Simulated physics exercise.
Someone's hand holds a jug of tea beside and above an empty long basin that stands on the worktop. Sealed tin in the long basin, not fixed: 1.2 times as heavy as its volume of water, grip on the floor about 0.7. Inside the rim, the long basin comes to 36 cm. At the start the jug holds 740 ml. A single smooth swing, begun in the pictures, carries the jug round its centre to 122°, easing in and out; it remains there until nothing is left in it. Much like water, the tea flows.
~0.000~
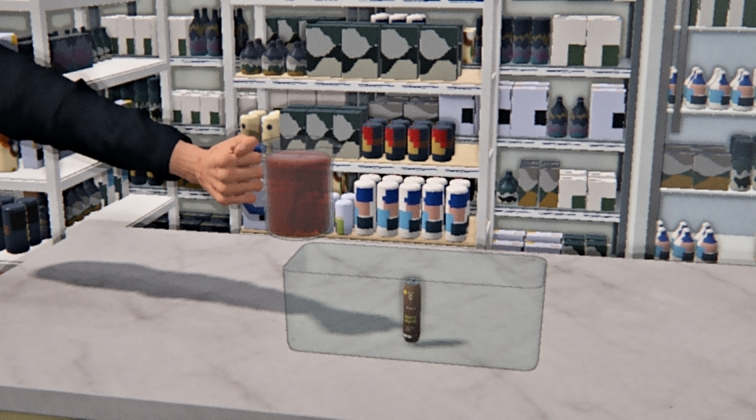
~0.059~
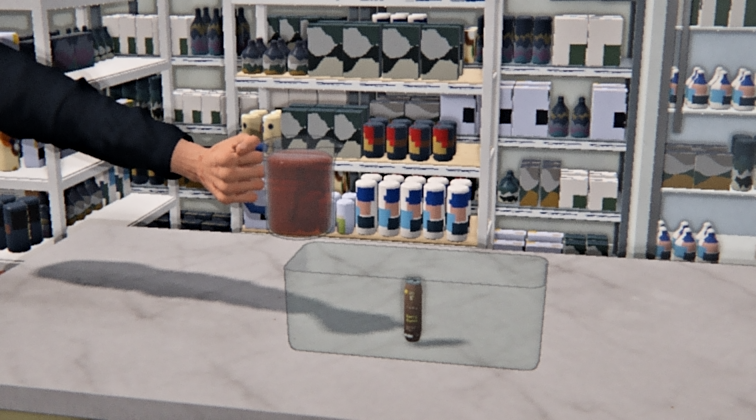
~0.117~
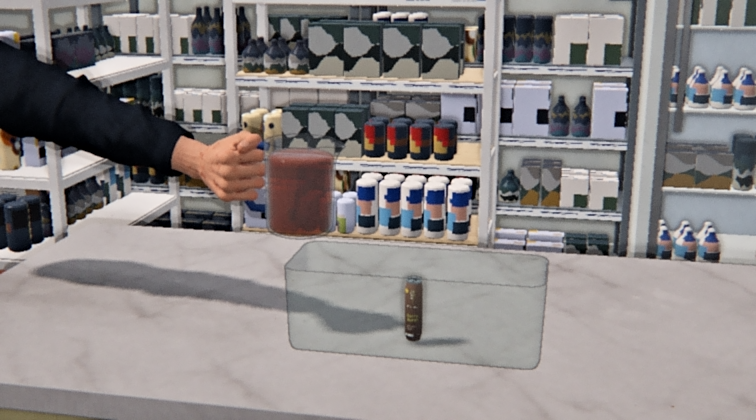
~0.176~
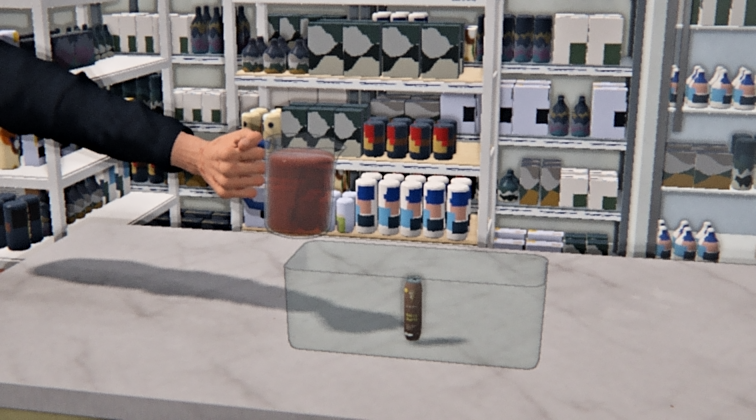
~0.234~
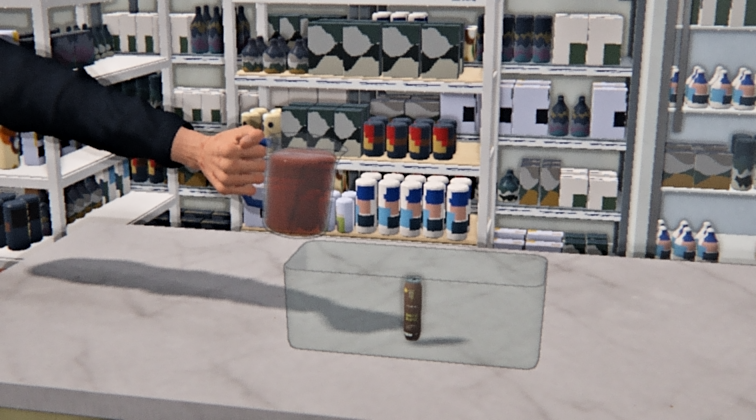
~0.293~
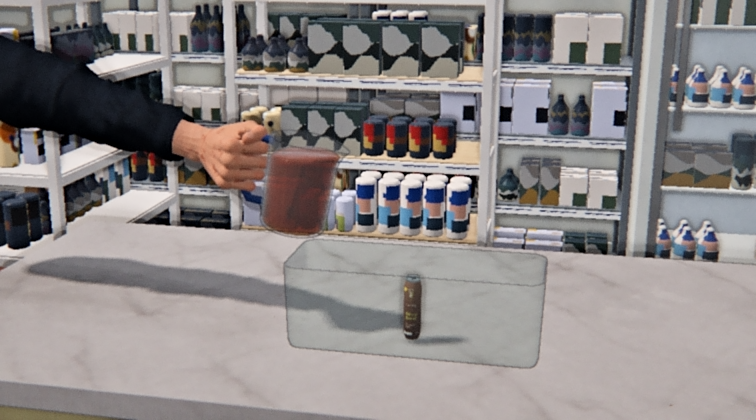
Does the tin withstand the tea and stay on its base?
It tips.
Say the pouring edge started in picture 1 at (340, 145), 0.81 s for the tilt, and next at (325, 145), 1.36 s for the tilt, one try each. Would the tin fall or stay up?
Trial 1 - tin tips; trial 2 - tin stays standing.
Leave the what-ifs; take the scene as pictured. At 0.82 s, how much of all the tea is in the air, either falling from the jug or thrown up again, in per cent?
It comes to roughly 12 per cent.
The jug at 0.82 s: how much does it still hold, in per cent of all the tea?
Still held: Roughly 82 % of the total.
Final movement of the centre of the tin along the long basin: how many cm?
7.5 cm.
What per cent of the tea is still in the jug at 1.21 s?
Near 20 percent, more or less.
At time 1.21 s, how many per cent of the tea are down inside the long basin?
Close to 70 in a hundred.
By 0.82 s the tilt is 66° and 82 per cent is still to pour; the tin stands where it began.
By 1.21 s the tilt is 108° and 20 per cent is still to pour; the tin lies on its side.
By 1.62 s the tilt is 122° and 0 per cent is still to pour; the tin lies on its side.
By 2.06 s the tilt is 122° and 0 per cent is still to pour; the tin lies on its side.
At rest the tin lies on its side.
